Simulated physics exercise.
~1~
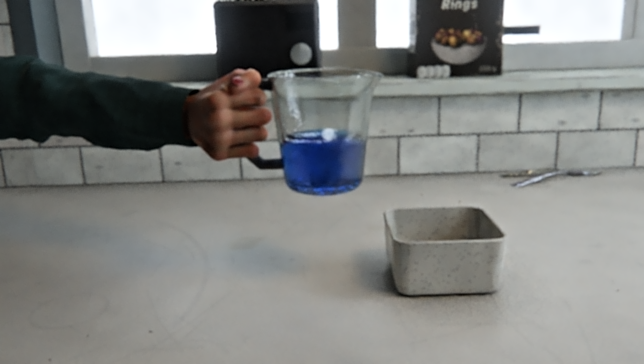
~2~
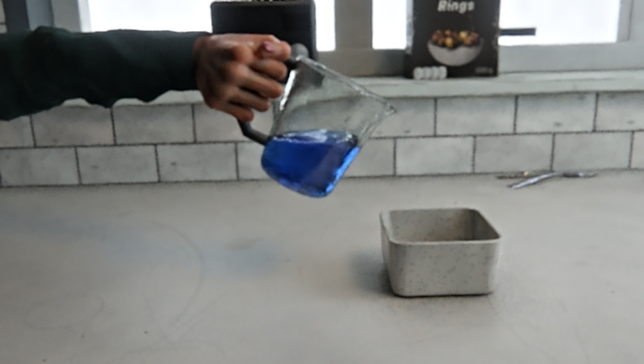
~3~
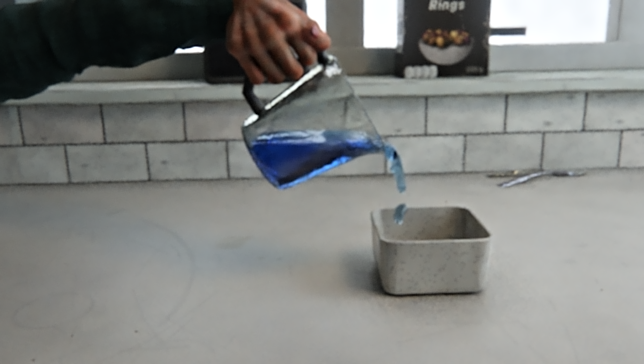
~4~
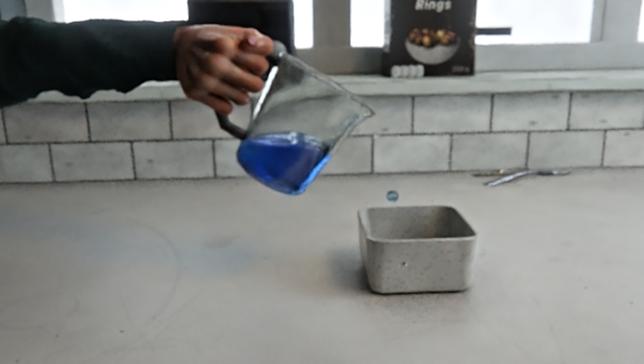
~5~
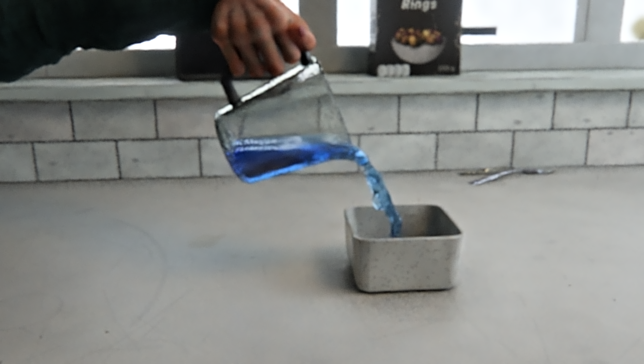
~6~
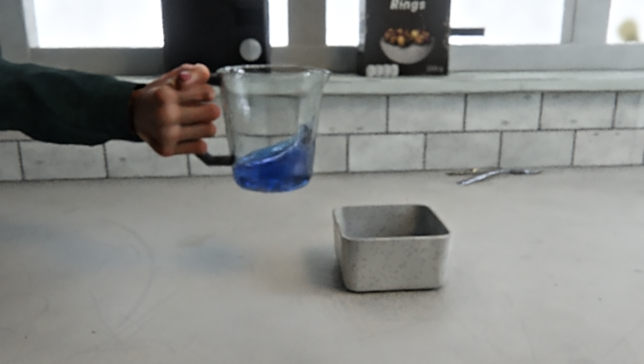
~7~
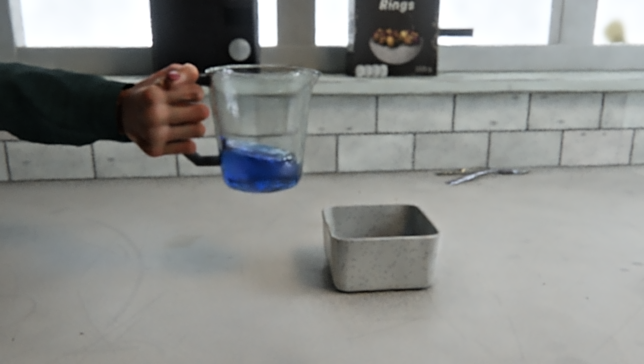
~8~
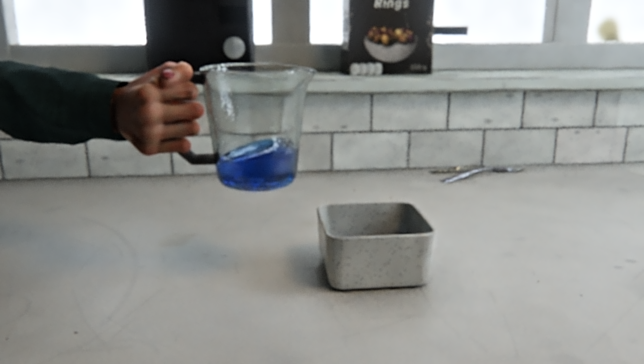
Glass jug of blue water pouring twice into a grey speckled square container, then held level by a hand, still partly filled.
